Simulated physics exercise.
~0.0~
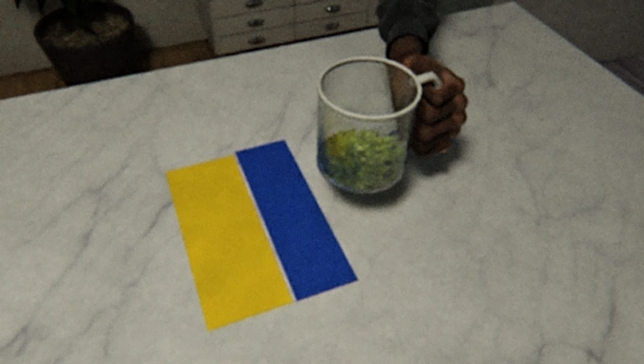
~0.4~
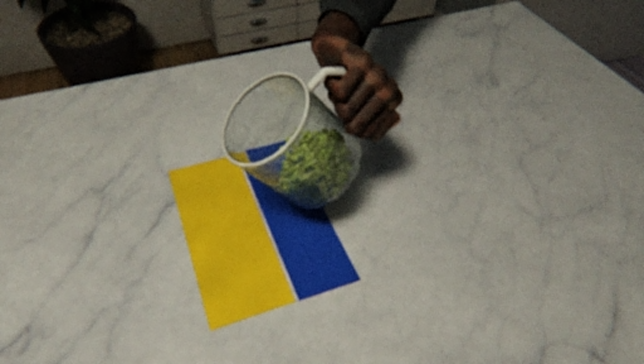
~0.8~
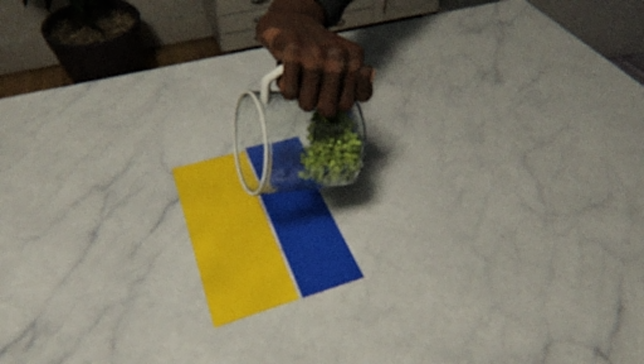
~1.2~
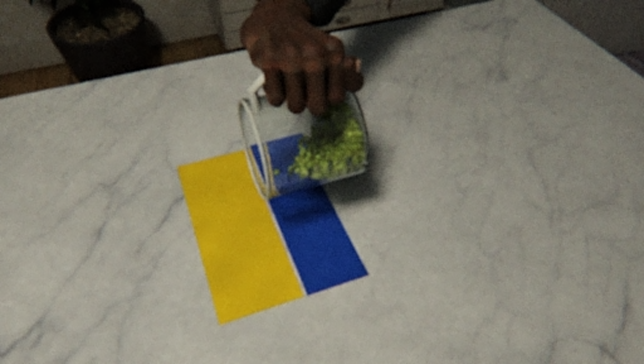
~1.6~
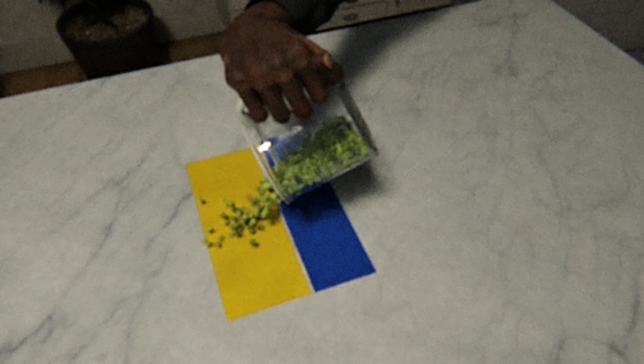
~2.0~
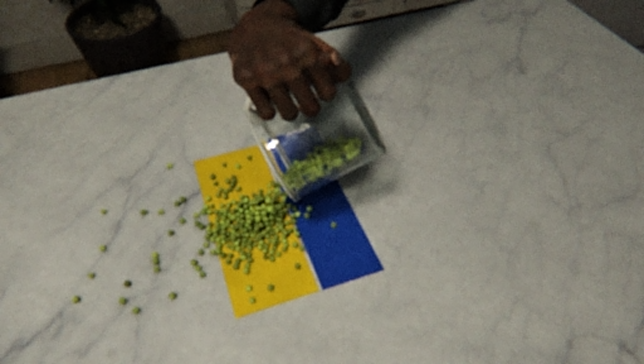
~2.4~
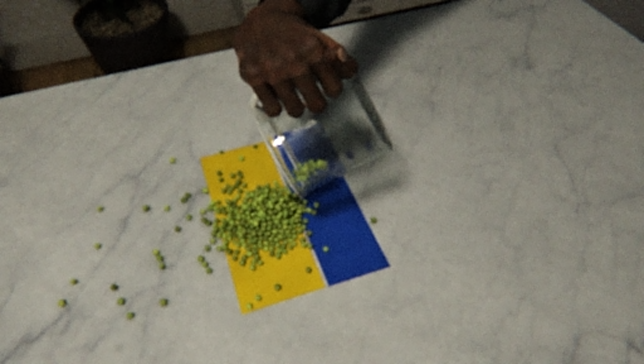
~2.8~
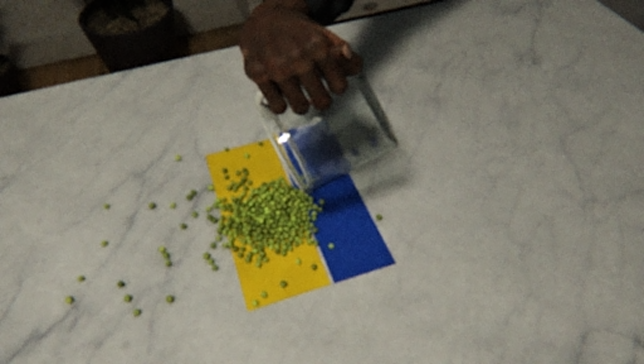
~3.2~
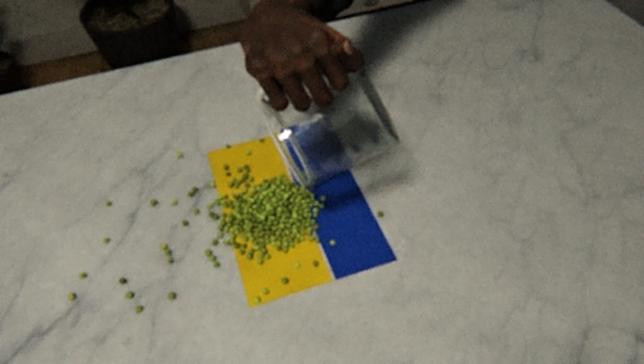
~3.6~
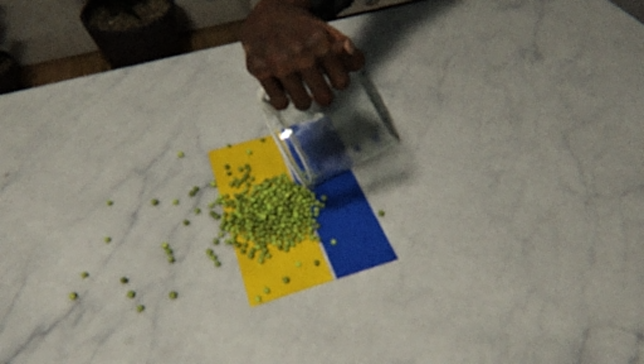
A hand lifted a clear jug of dried peas from the marble-topped table, moved it left and tipped it over the yellow and blue mats, pouring the peas mostly onto the yellow one, with some scattered leftward across the table, and held the emptied jug there.
